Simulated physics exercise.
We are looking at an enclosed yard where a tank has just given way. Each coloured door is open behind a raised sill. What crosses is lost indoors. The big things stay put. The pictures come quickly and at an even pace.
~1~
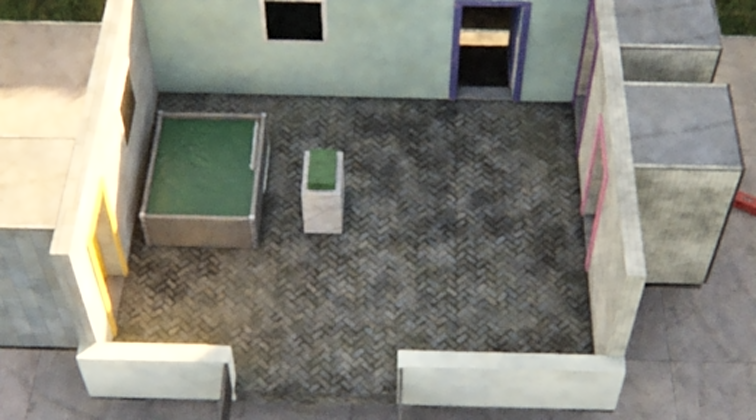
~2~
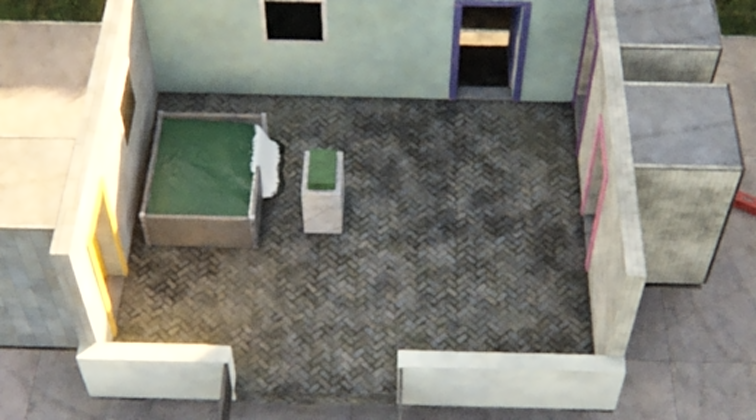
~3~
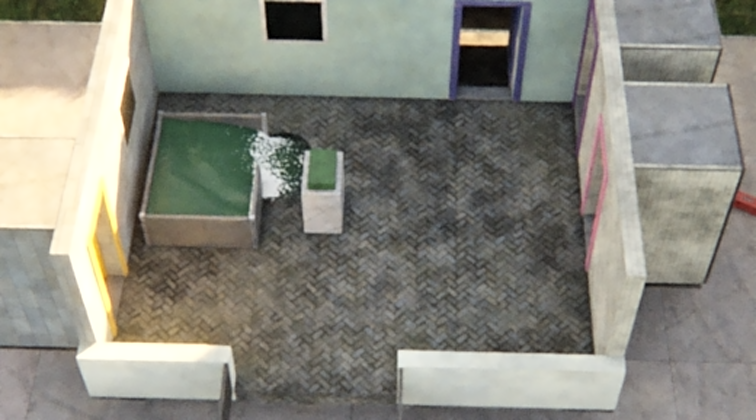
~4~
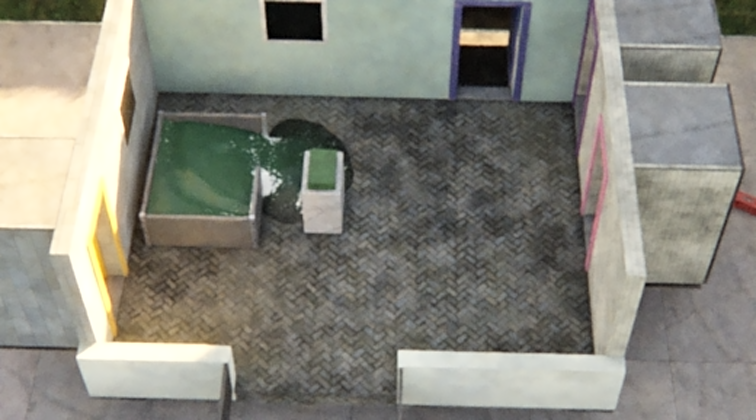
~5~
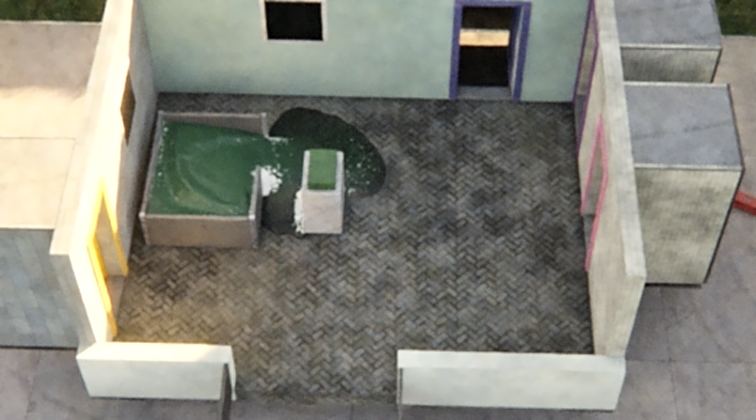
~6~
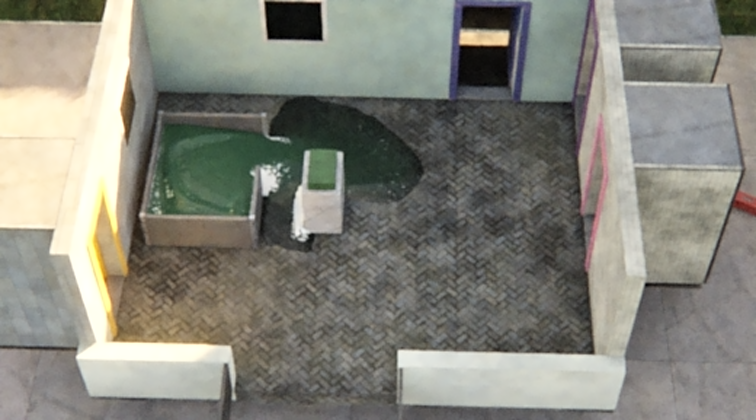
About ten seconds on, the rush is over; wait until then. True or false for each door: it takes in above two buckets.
The yellow door, false; the purple door, false; the pink door, true; the blue door, true.
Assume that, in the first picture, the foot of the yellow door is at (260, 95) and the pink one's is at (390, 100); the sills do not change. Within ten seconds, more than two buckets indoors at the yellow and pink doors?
Well, the yellow one stays within bounds, and as for the pink one, it runs over.
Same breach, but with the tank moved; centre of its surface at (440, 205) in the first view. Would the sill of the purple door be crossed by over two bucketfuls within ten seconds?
Result for purple: It doesn't reach it.
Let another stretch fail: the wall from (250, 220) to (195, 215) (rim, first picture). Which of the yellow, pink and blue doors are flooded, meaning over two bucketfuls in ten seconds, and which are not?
I'd say the yellow one crosses the line, the pink one stays shy of the line and the blue one stays shy of the line.
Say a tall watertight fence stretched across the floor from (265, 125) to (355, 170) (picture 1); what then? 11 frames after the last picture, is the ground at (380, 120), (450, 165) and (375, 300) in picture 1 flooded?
Point by point: First not reached, second submerged, third not reached.
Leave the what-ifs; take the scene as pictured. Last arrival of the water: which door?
Answer - the door marked yellow.
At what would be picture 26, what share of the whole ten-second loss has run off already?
Something close to 20 percent by that point.
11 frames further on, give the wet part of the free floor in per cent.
My estimate is close to 40 per cent.
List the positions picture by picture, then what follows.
The first frame shows the open tank at (206, 168) is whole and still.
In the second frame, the front is at (274, 144), out from the gap at (261, 162).
In the third frame, the front is at a hidden place, out from the gap at (261, 163).
In the fourth frame, water pours out at (261, 163) and has run to (345, 185).
In the fifth frame, water pours out at (261, 163) and has run to (381, 173).
In the sixth frame, water pours out at (261, 162) and has run to (416, 171).
A moment on, water covers 30 % of the floor; the yellow door not reached, the purple door not reached, the pink door not reached, the blue door not reached.
Next, water covers 40 % of the floor; the yellow door not reached, the purple door wet at the sill, nothing in, the pink door wet at the sill, nothing in, the blue door under two buckets in.
Then, water covers 45 % of the floor; the yellow door not reached, the purple door under two buckets in, the pink door over two buckets in, the blue door under two buckets in.
Later, water covers 60 % of the floor; the yellow door not reached, the purple door under two buckets in, the pink door over two buckets in, the blue door over two buckets in.
In the end, water covers 90 % of the floor; the yellow door wet at the sill, nothing in, the purple door under two buckets in, the pink door over two buckets in, the blue door far over two buckets in.
